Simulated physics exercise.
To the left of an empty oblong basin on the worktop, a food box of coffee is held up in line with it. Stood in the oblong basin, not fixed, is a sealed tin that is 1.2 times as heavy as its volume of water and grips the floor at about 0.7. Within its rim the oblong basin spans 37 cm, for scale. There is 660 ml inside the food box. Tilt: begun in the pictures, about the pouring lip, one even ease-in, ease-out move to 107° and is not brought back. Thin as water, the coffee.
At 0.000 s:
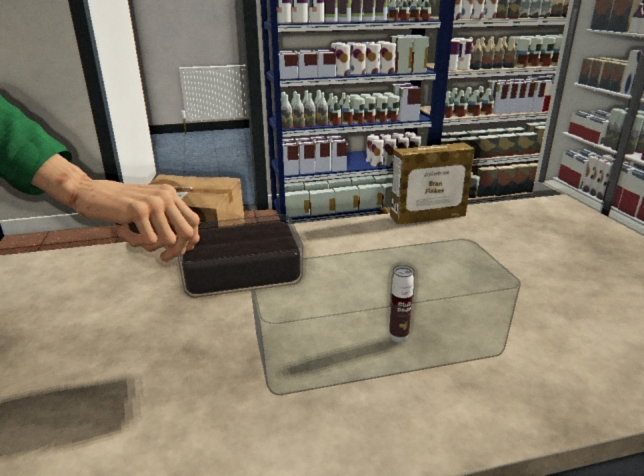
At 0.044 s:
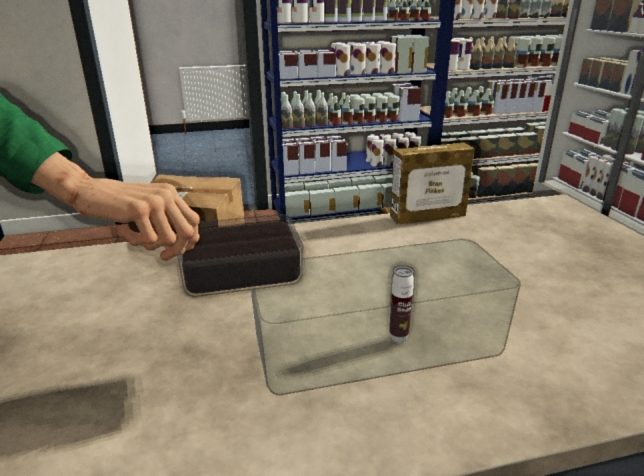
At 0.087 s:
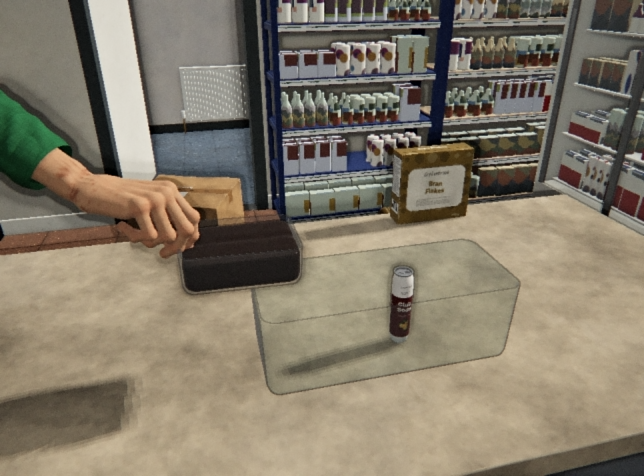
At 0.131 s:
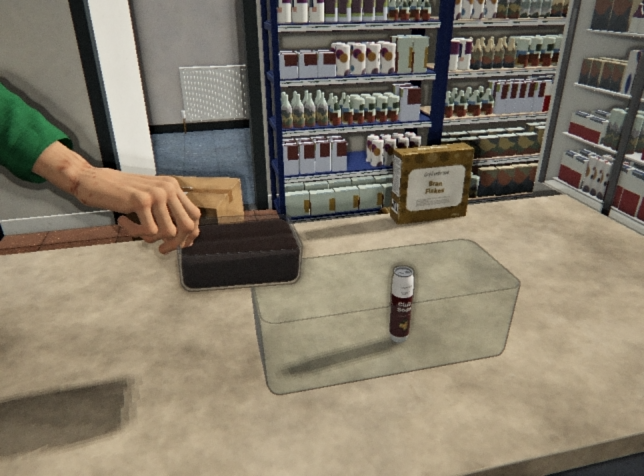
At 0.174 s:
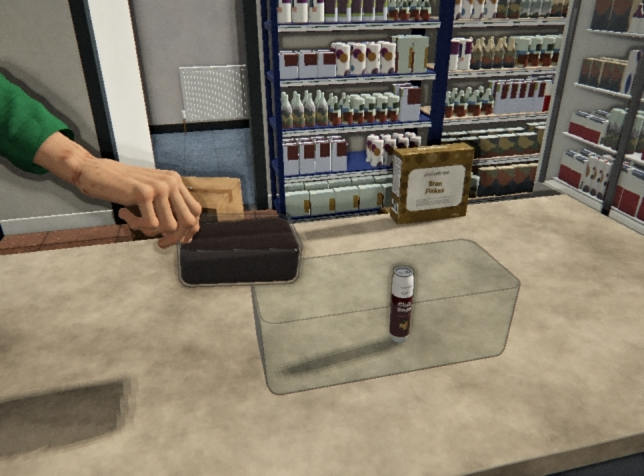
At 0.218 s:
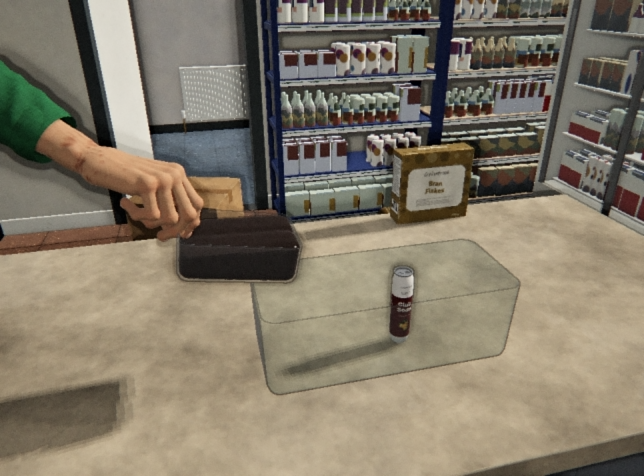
A bare hand in a green sleeve reaches in from the left over a pale, mottled counter in a shop, seen from slightly above, with stocked shelves behind. Beside it is a dark brown box, with a clear oblong basin holding a small dark, white-capped container to the right, and tan and golden-brown boxes behind. The dark box starts level, then tilts slightly rightward with the hand alongside, while the camera stays still.
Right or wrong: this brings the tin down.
Wrong, the tin stays up.
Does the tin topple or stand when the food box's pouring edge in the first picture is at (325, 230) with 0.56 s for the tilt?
Then it falls.
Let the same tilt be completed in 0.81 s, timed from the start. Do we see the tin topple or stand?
Result: Tin still standing.
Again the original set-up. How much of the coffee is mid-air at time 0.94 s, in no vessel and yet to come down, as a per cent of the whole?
Estimate: Around 5 per cent.
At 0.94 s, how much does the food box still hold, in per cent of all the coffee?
4 in a hundred, give or take.
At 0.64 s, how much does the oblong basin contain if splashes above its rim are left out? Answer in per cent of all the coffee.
Fraction in basin: Approx. 22%.
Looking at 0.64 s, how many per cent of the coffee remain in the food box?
Close to 32 percent of the liquid remains at that time.
By 0.64 s the tilt is 66° and 32 per cent is still to pour; the tin stands where it began.
By 0.94 s the tilt is 101° and 4 per cent is still to pour; the tin stands where it began.
By 1.26 s the tilt is 107° and 0 per cent is still to pour; the tin stands where it began.
By 1.61 s the tilt is 107° and 0 per cent is still to pour; the tin stands where it began.
At rest the tin stands where it began.
